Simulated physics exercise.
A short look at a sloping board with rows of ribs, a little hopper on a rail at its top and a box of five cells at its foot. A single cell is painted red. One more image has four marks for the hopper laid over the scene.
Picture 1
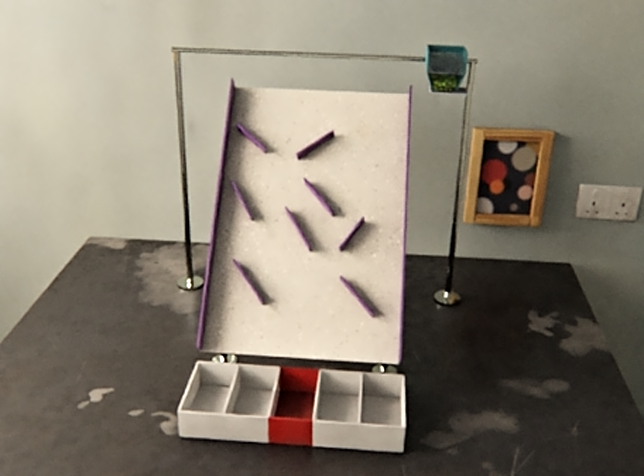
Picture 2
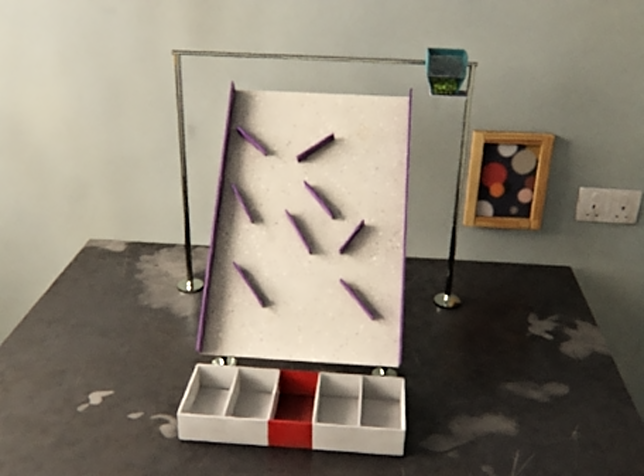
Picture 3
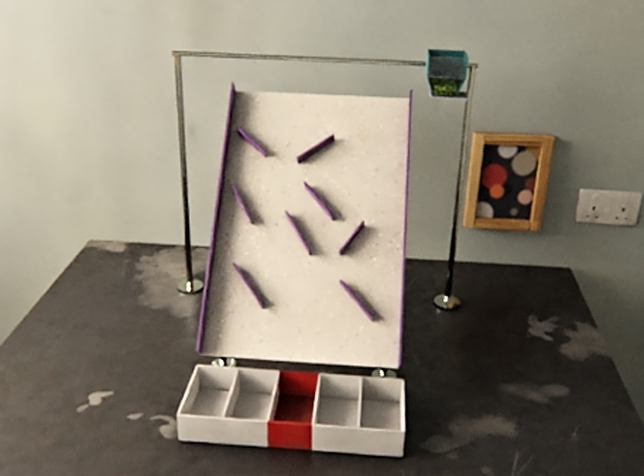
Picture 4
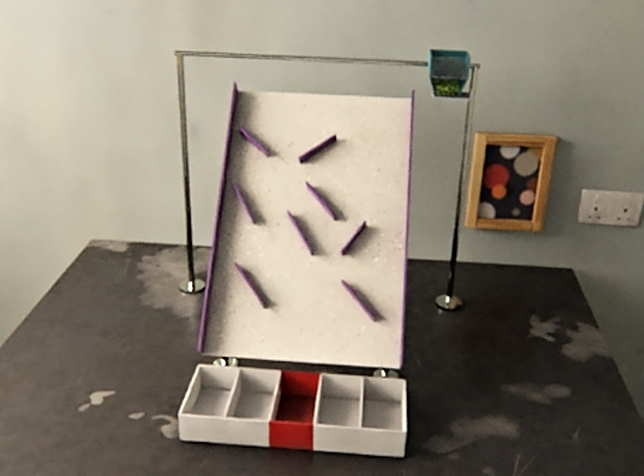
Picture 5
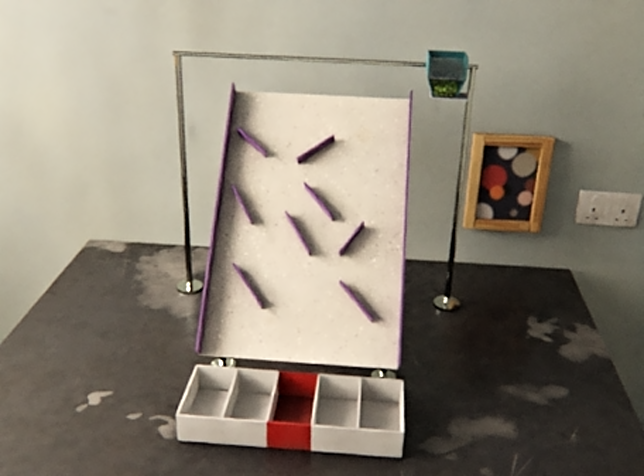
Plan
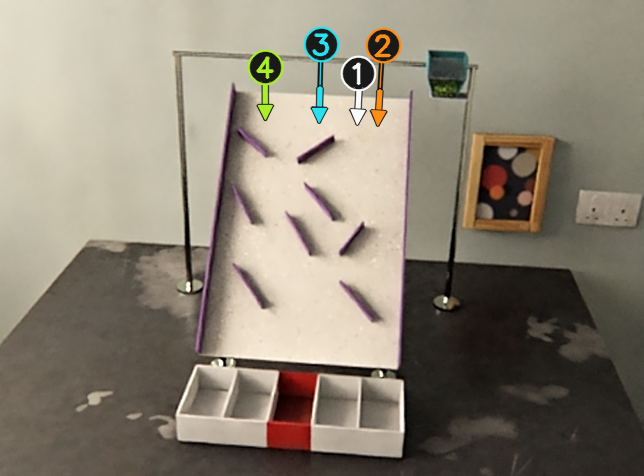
A pale sloping board with purple edges and angled purple ribs stands on a dark, patchy tabletop against a grey-green wall, seen from the front and slightly above. A small teal hopper holding green contents sits at the right of a thin metal rail, above a white box of five cells with a red middle one, while a framed dotted picture and a socket are at right. Nothing in the scene moves apart from a very faint shake of the view.
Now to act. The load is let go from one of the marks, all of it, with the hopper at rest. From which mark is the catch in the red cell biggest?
3 beats the others.
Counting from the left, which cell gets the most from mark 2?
It is the fifth one.
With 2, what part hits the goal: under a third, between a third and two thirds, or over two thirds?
Under a third.
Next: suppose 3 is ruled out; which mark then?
1.
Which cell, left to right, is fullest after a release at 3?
The third.
On the marked copy, mark 1 meets the board at (357, 119); mark 2 meets the board at (378, 120); mark 3 meets the board at (319, 117); mark 4 meets the board at (265, 114).
With 1, about a third in the red cell, about half in other cells, a small part outside the box.
With 2, about a quarter in the red cell, most in other cells, a stray few outside the box.
With 3, about two thirds in the red cell, about a quarter in other cells, a small part outside the box.
With 4, about a quarter in the red cell, about two thirds in other cells, a small part outside the box.
